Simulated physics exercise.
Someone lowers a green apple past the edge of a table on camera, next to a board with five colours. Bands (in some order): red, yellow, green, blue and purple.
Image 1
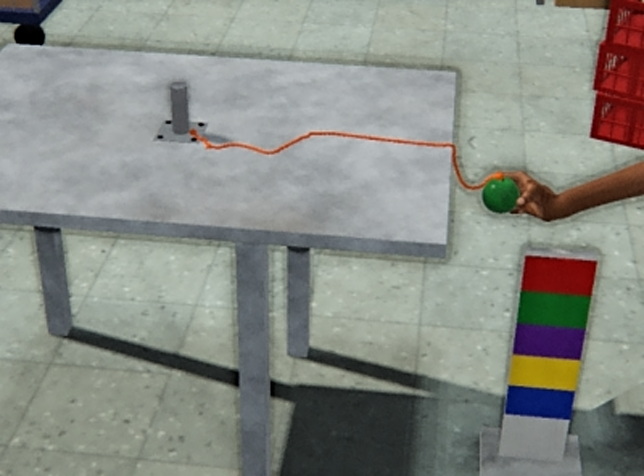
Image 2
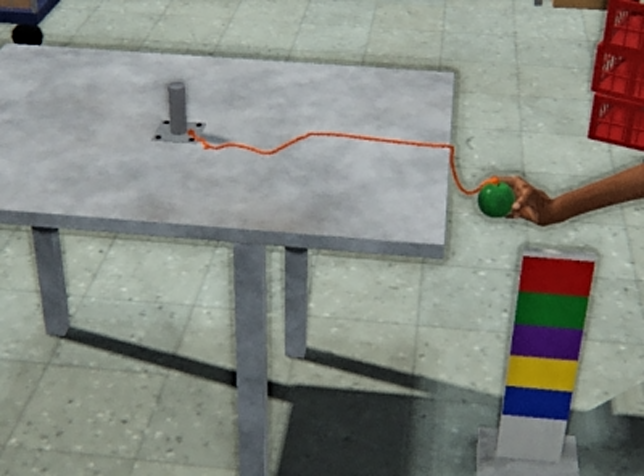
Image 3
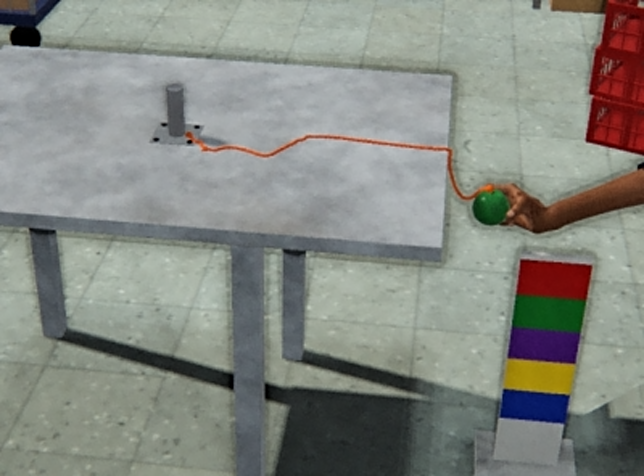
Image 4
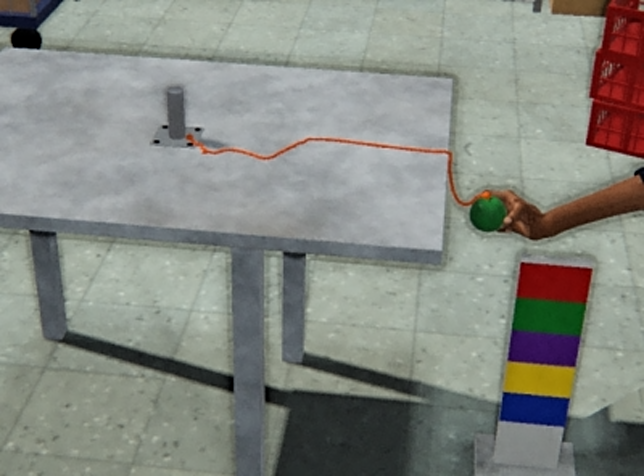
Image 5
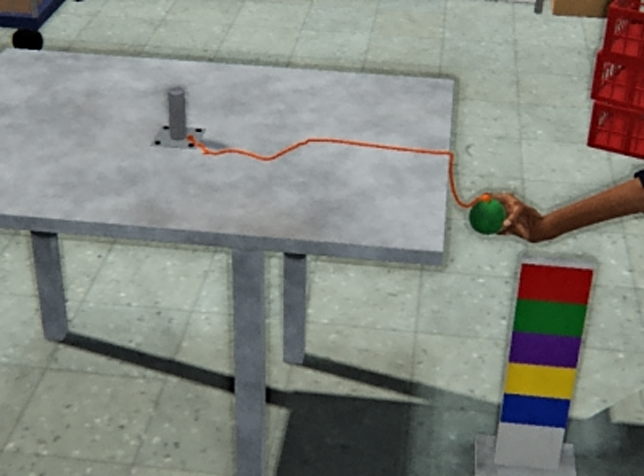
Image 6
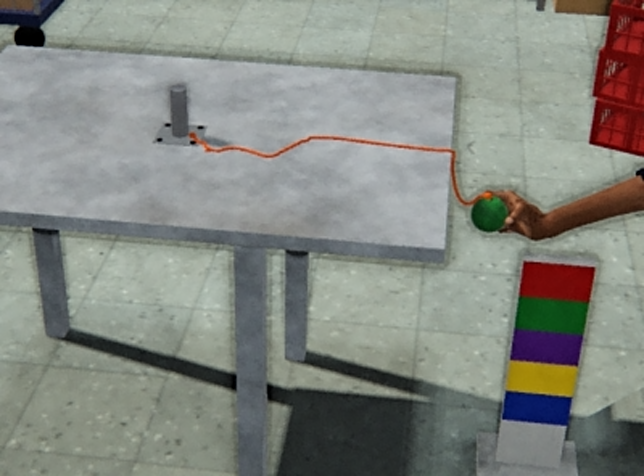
In a room with a pale tiled floor, a hand at the right holds a green ball tied by an orange cord to a post on a gray table, beside a stand with colored bands. The hand and ball shift slightly down and left, then stay nearly still, the cord remaining slack.
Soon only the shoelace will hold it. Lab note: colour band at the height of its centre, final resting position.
Centre at rest: Green band.
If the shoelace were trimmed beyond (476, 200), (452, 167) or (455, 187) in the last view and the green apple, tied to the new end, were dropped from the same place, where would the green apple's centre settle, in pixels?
Taking the tries in order gives (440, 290), (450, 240) and (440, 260).
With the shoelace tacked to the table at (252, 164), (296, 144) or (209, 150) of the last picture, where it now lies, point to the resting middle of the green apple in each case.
Going through the tries, I'd expect close to (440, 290), (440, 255) and lastly (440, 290).
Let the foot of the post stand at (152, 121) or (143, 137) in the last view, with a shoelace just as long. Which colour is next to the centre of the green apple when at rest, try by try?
First try: Red; second try: Red.
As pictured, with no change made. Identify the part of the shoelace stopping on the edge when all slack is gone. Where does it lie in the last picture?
Near (399, 146).
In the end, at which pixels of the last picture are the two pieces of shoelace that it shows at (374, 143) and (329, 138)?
About (429, 153), and the other about (383, 149).
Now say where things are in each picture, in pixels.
The first frame shows green apple (501, 195); red (559, 278); green (554, 311); purple (549, 343); yellow (544, 374); blue (540, 404).
The second frame shows green apple (496, 200); shoelace through (208, 146) (263, 153) (315, 134) (391, 141) (452, 162).
The third frame shows green apple (491, 207).
The fourth frame shows green apple (488, 214); shoelace through (206, 150) (261, 158) (314, 139) (390, 147) (449, 168).
The fifth frame shows green apple (487, 217).
The sixth frame shows green apple (489, 214); shoelace through (209, 149) (264, 156) (317, 138) (393, 146) (452, 166).
Early on, apple near (405, 290); level with green.
Midway, apple near (457, 294); level with green.
Finally, apple near (443, 297); level with green. Its centre hangs level with the green band.
